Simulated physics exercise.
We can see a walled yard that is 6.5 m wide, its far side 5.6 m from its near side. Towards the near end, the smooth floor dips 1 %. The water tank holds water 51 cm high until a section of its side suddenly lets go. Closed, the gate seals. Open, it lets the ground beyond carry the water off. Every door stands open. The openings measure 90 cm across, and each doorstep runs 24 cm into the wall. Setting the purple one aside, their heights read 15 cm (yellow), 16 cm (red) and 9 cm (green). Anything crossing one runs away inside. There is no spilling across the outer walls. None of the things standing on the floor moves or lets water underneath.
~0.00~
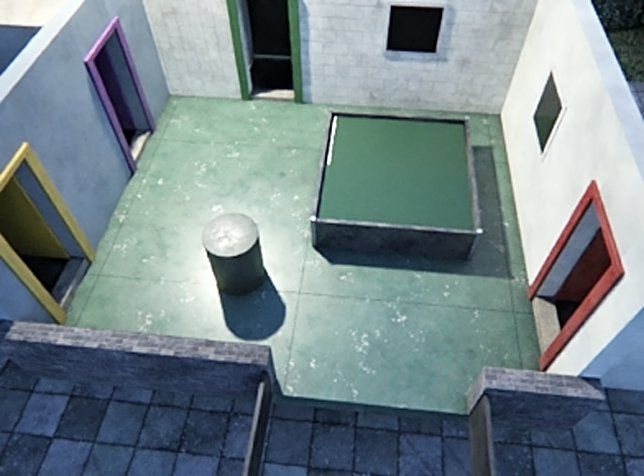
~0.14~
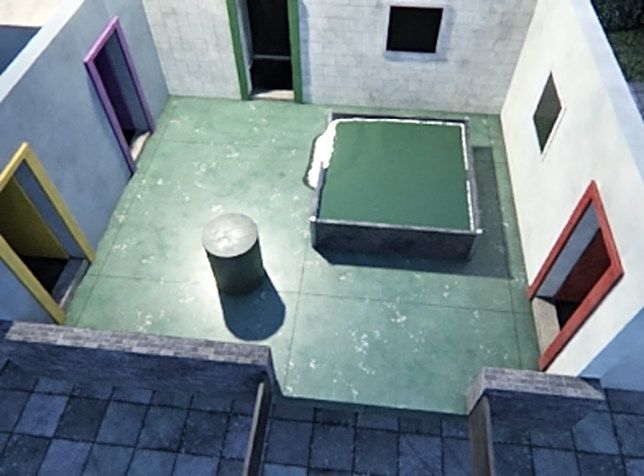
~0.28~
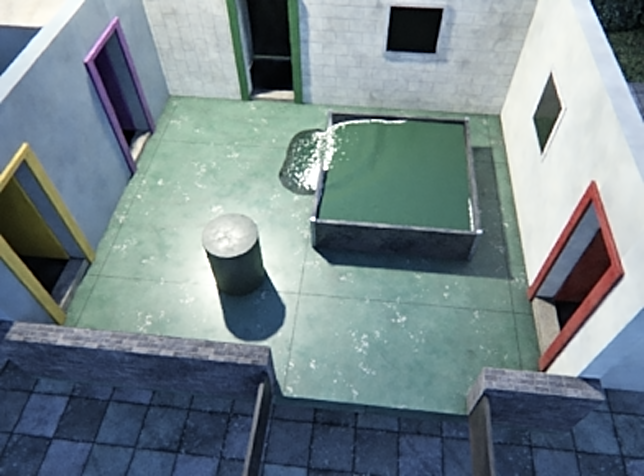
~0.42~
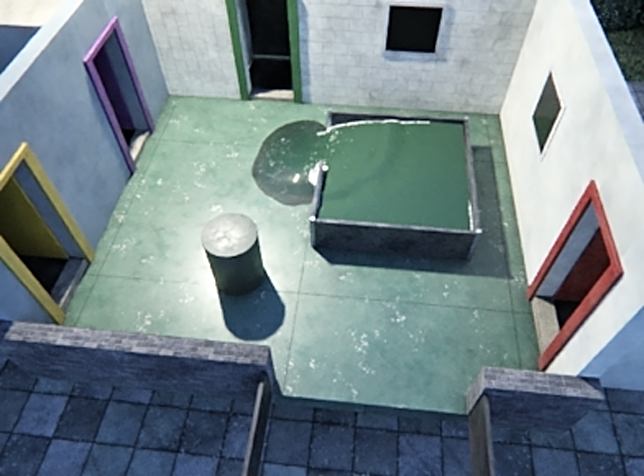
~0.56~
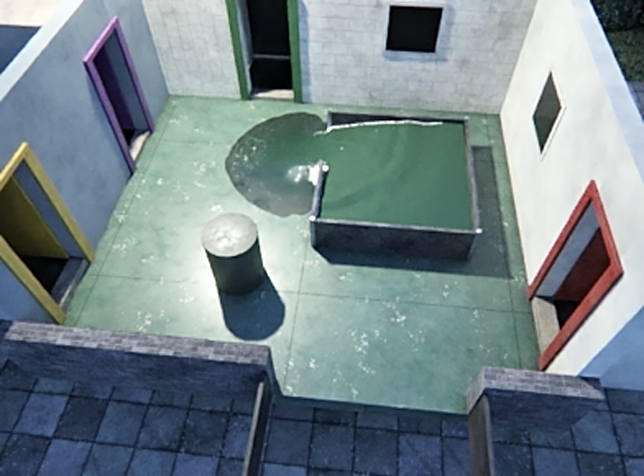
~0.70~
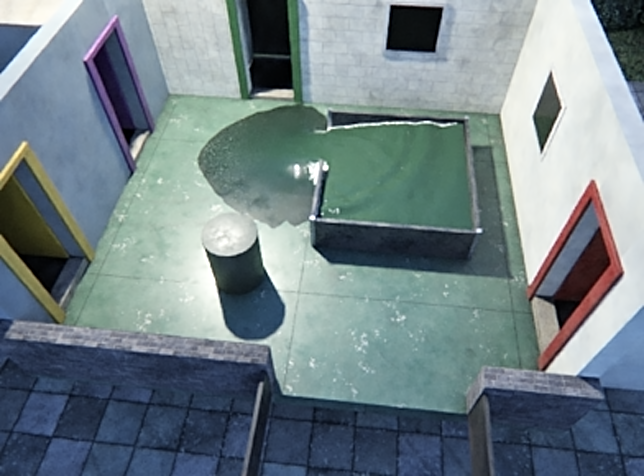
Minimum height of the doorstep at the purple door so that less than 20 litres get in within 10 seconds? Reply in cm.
Roughly 20 cm.
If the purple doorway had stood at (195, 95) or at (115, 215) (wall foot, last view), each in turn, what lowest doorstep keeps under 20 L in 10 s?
About 22 cm for the first and 11.5 cm for the second.
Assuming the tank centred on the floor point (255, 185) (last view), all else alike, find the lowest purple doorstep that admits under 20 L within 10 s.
With that change, some 36 centimetres.
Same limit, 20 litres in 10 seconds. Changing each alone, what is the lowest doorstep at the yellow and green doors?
Close to 11.5 cm (yellow) and close to 12.0 cm (green).
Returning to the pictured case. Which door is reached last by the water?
Red, last of all.
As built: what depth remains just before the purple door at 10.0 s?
9.0 cm.
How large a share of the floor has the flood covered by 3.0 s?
Approximately 40 %.
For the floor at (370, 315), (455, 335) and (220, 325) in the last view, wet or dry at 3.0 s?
One by one: Clear, clear, clear.
After 1.4 s water covers 30 % of the floor, deepest (32 cm) near (324, 147); 17 cm at the purple door, 1 litre in over its 11 cm doorstep.
After 3.0 s water covers 40 % of the floor, deepest (30 cm) near (203, 102); 25 cm at the purple door, 78 litres in over its 11 cm doorstep.
After 10.0 s water covers 95 % of the floor, deepest (16 cm) near (48, 351); 9 cm at the purple door, 168 litres in over its 11 cm doorstep.
At the purple door as built, the water arrived by 1.1 s and peaked near 25 cm at 3.0 s.
With a doorstep of 16.5 cm, 50 litres would have come in within the 10 s; with 22.5 cm, 5 litres. So under 20 litres takes about 20 cm.
